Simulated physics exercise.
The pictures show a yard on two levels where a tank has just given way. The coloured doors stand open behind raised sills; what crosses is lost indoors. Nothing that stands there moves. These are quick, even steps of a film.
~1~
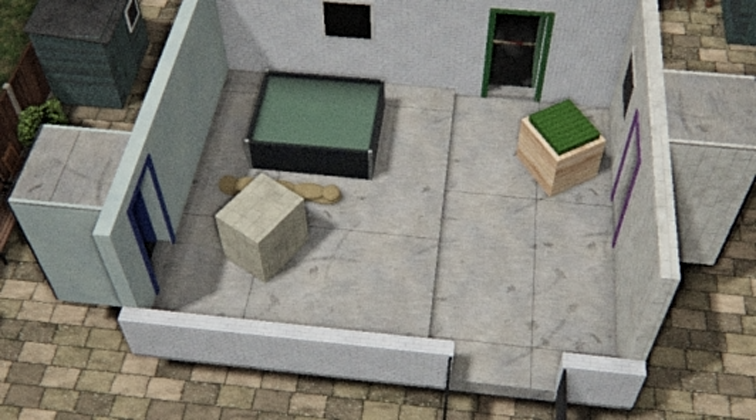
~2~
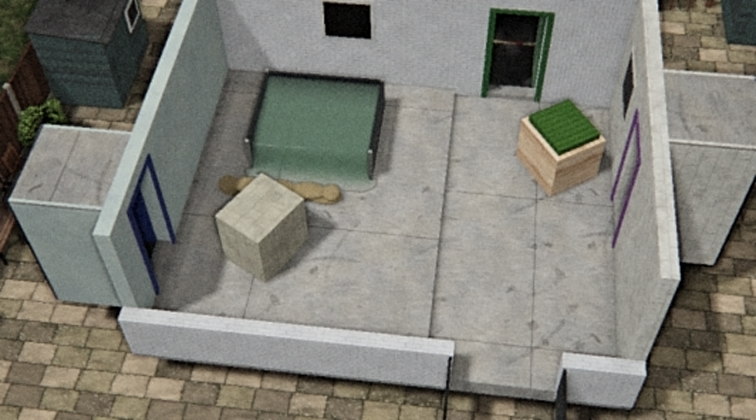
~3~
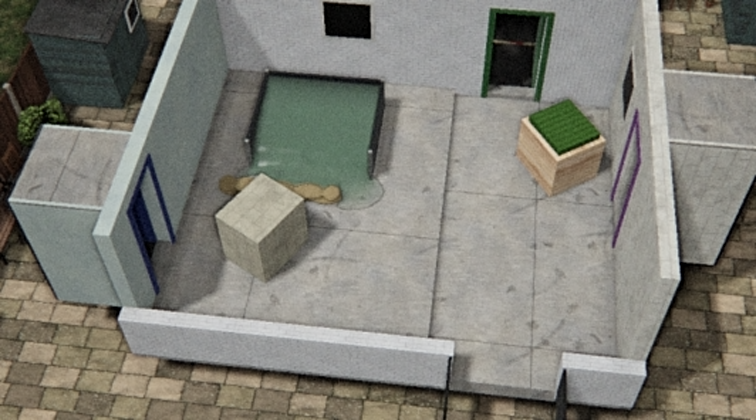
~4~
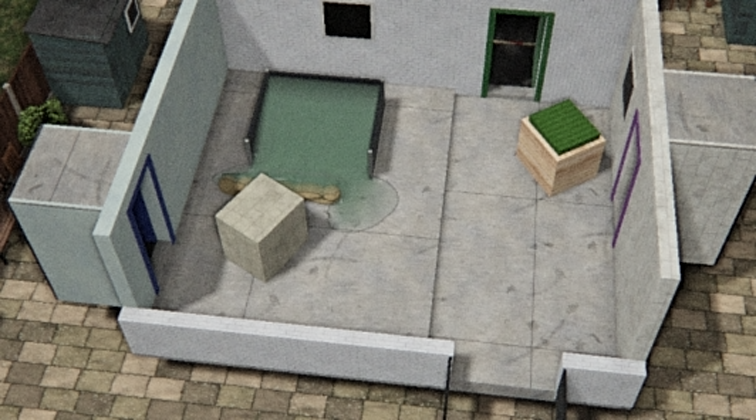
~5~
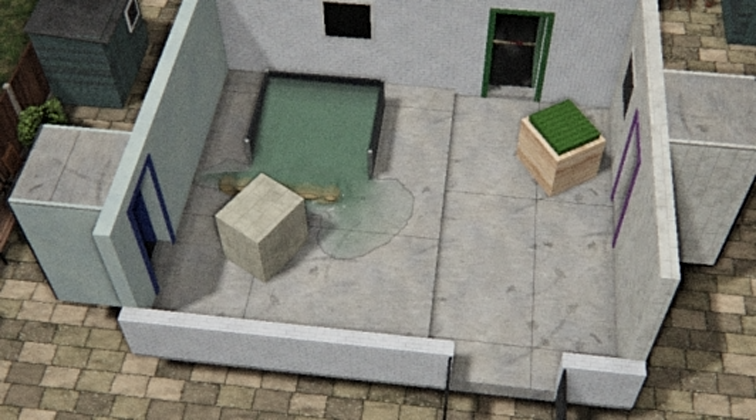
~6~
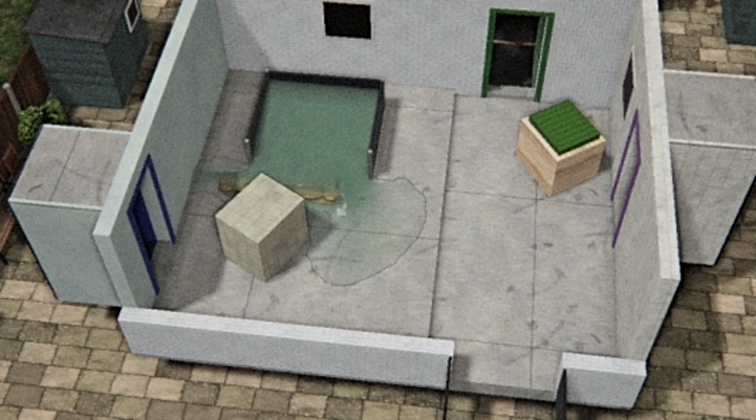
Walled grey yard with an open-fronted tank releasing greenish water, which passes a low tan barrier and spreads beside a pale block.
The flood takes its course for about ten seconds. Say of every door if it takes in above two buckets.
In the end: The blue door holds within the limit; the green door holds within the limit; the purple door holds within the limit.
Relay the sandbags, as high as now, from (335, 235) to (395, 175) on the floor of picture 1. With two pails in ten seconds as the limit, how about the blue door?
In short: Blue door goes over.
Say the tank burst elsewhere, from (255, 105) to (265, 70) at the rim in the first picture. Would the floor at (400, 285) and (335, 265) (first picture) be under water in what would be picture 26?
In turn: Dry, free of water.
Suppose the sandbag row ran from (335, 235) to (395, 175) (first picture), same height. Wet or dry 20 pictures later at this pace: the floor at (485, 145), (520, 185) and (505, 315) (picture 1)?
In turn: No water, clear, under water.
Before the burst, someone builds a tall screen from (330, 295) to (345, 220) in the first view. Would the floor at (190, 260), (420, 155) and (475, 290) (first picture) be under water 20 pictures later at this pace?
As listed: Flooded, clear, awash.
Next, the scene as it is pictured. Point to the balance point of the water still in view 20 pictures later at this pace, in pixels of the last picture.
Close to (343, 210).
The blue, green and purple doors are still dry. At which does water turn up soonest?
I say the door marked blue.
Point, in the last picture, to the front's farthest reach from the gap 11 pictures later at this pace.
Roughly at (524, 373).
A moment on, water covers 30 % of the floor; the blue door not reached, the green door not reached, the purple door not reached.
Next, water covers 50 % of the floor; the blue door wet at the sill, nothing in, the green door not reached, the purple door not reached.
Then, water covers 65 % of the floor; the blue door wet at the sill, nothing in, the green door not reached, the purple door not reached.
Later, water covers 75 % of the floor; the blue door wet at the sill, nothing in, the green door wet at the sill, nothing in, the purple door wet at the sill, nothing in.
In the end, water covers 90 % of the floor; the blue door under two buckets in, the green door wet at the sill, nothing in, the purple door wet at the sill, nothing in.
